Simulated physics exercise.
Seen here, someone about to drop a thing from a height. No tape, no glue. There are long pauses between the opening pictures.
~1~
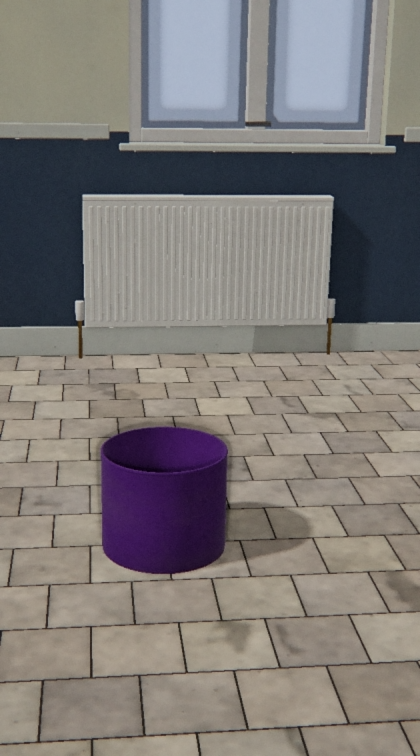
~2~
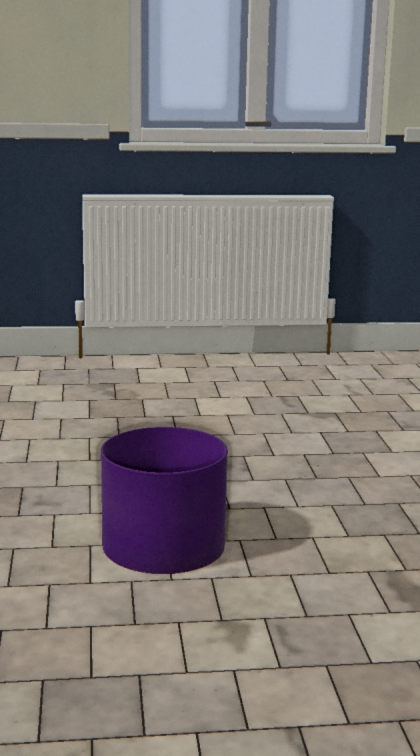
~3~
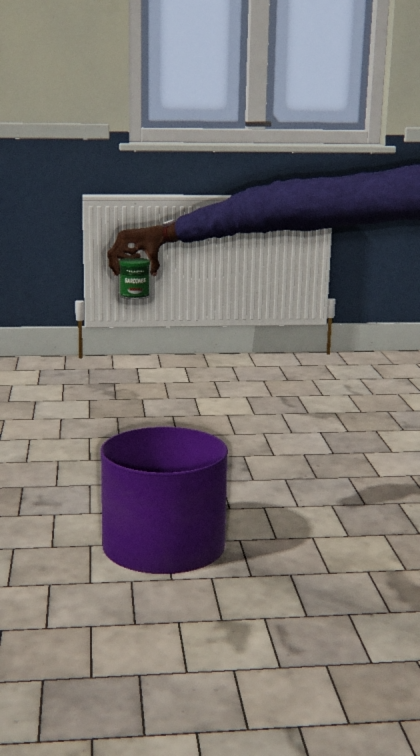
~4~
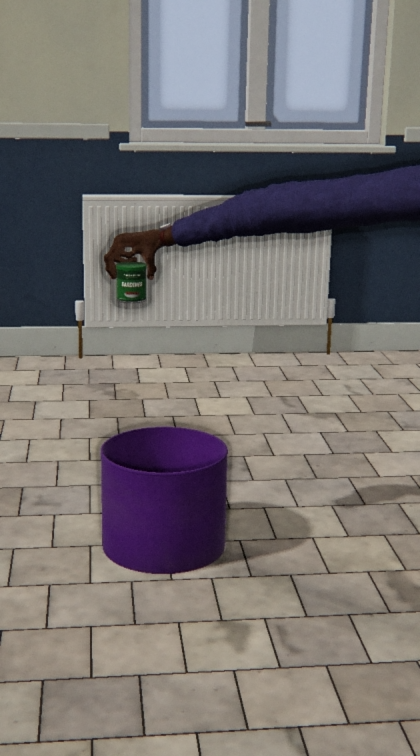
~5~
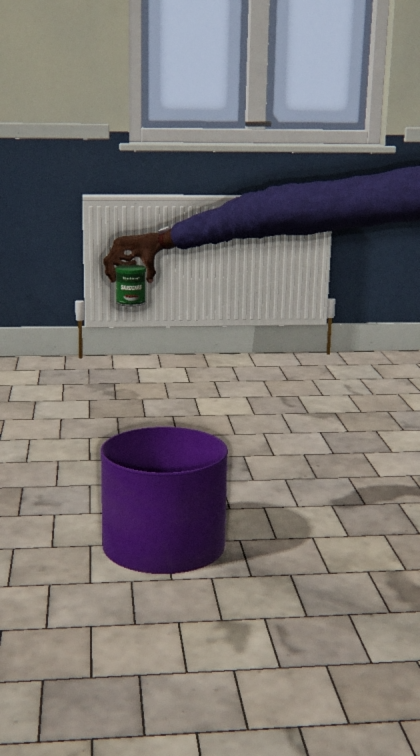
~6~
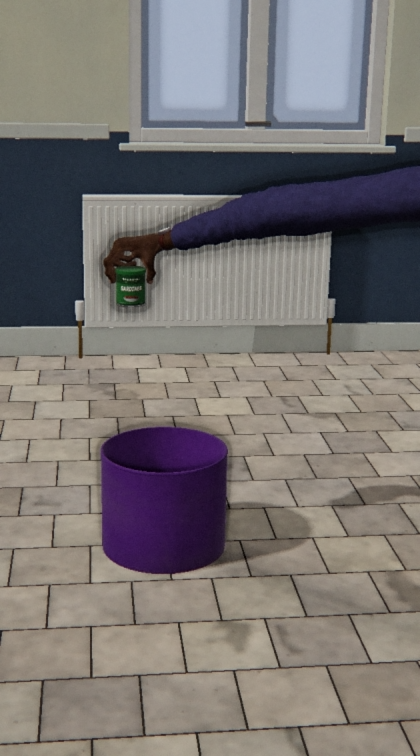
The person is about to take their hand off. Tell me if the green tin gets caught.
The green tin is caught.
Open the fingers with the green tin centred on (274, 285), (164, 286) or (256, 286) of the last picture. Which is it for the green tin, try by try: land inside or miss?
The green tin falls beside it; ends up inside; ends up outside.
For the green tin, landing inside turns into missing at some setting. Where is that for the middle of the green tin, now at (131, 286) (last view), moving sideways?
Near (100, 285).
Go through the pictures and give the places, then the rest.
Bucket (164, 497), in the first frame.
Bucket (164, 497), in the second frame.
Still on the way; green tin (135, 278); bucket (164, 497), in the third frame.
Still on the way; green tin (132, 282); bucket (164, 497), in the fourth frame.
Still on the way; green tin (131, 285); bucket (164, 497), in the fifth frame.
In place, still held; green tin (131, 286); bucket (164, 497), in the sixth frame.
Then, 0.24 s after the last picture, green tin falling near (131, 364).
At rest, the green tin drops into the container, near (132, 528).
